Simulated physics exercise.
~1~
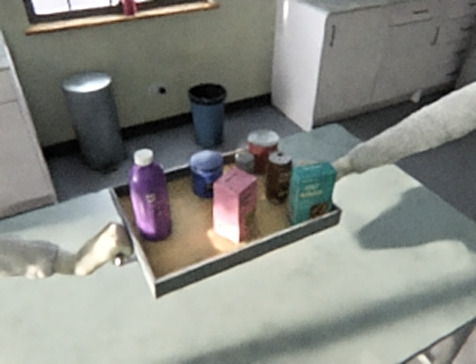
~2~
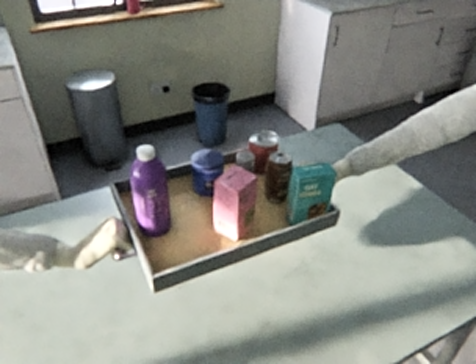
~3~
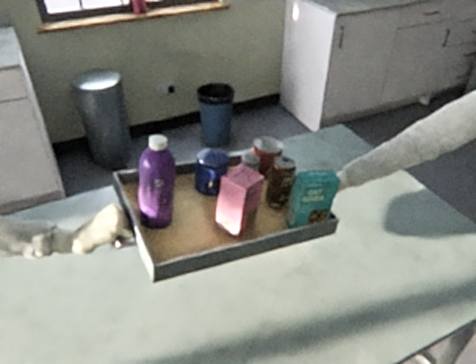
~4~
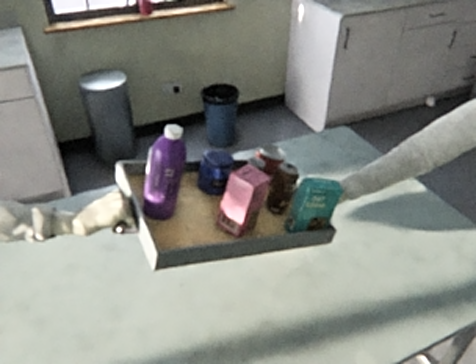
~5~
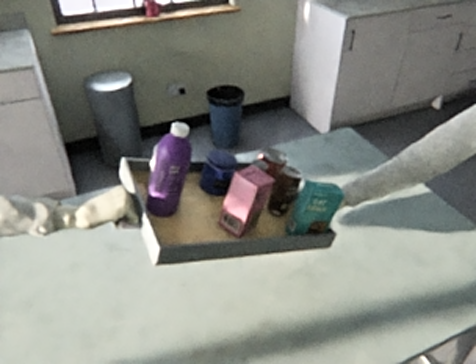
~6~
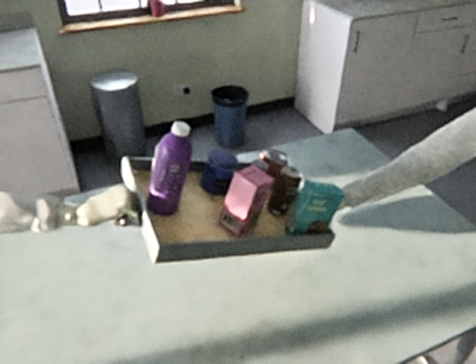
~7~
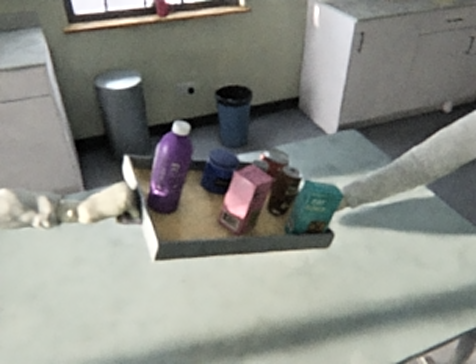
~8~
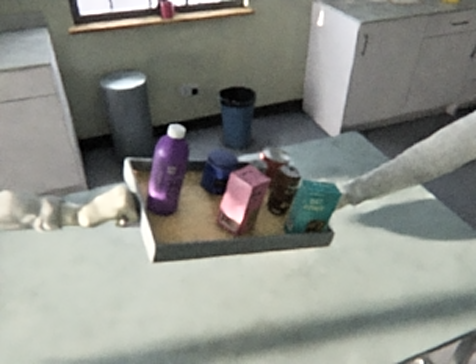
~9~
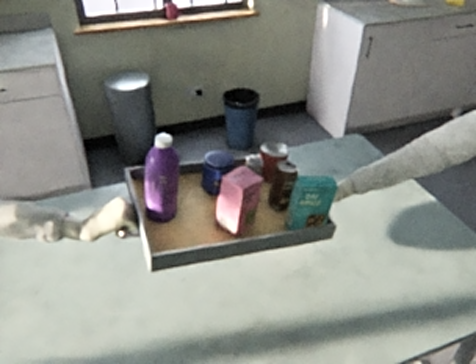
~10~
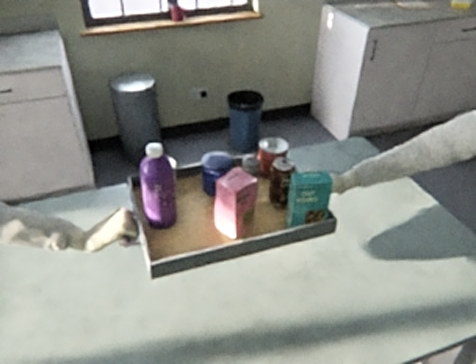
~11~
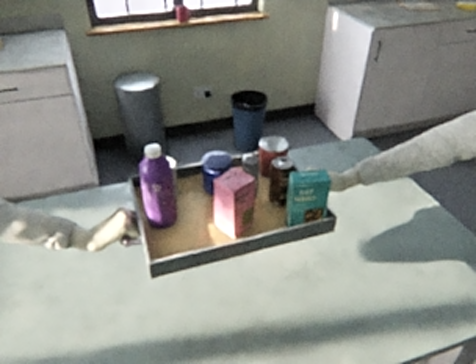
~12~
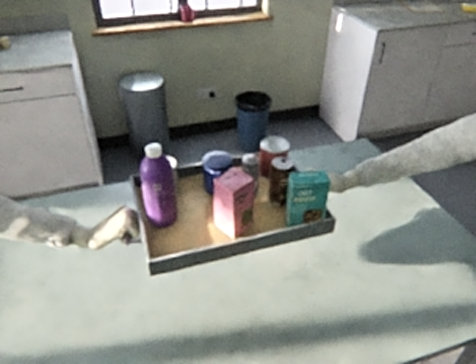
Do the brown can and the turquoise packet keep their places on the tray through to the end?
Yes, both keep their places. The brown can and the turquoise packet lean with the tray as its right side dips, and they are still standing where they began once it is level again.
